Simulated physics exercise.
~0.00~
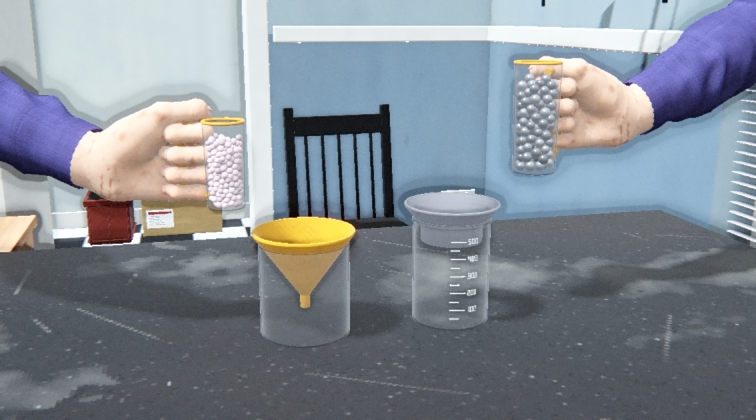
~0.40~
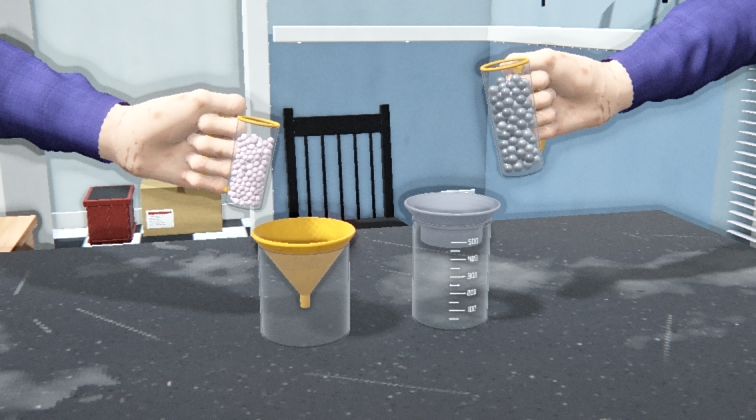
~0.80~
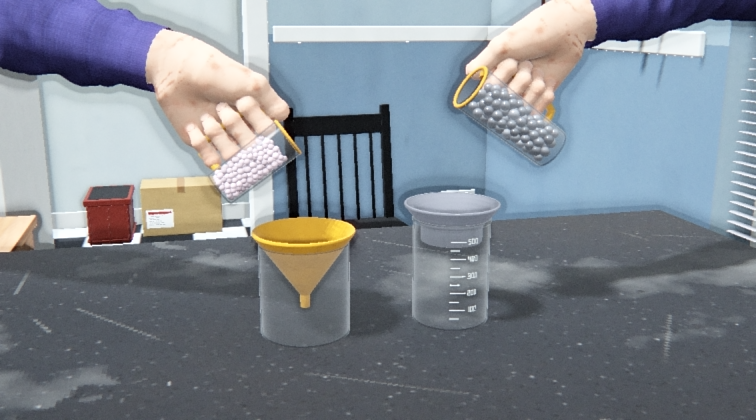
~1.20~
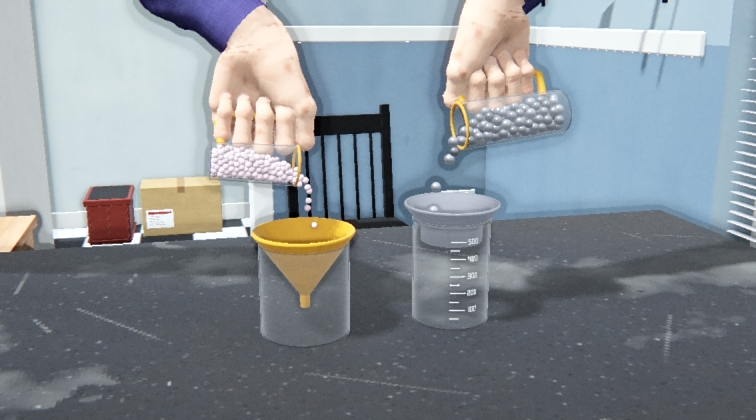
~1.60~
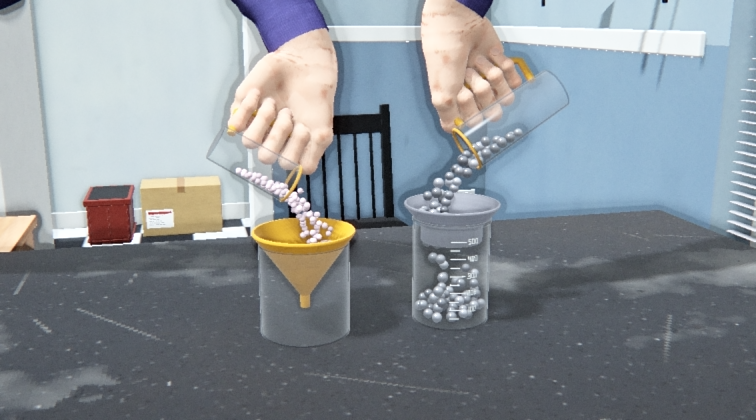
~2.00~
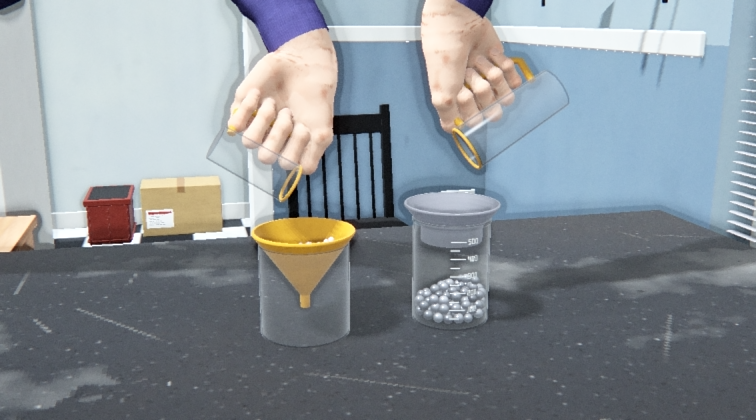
The video shows two hands tipping cups of small beads, pinkish on the left and larger gray on the right, into funnels set in clear jars, until the pinkish beads sit stuck in the yellow funnel and the gray ones rest in the right jar.
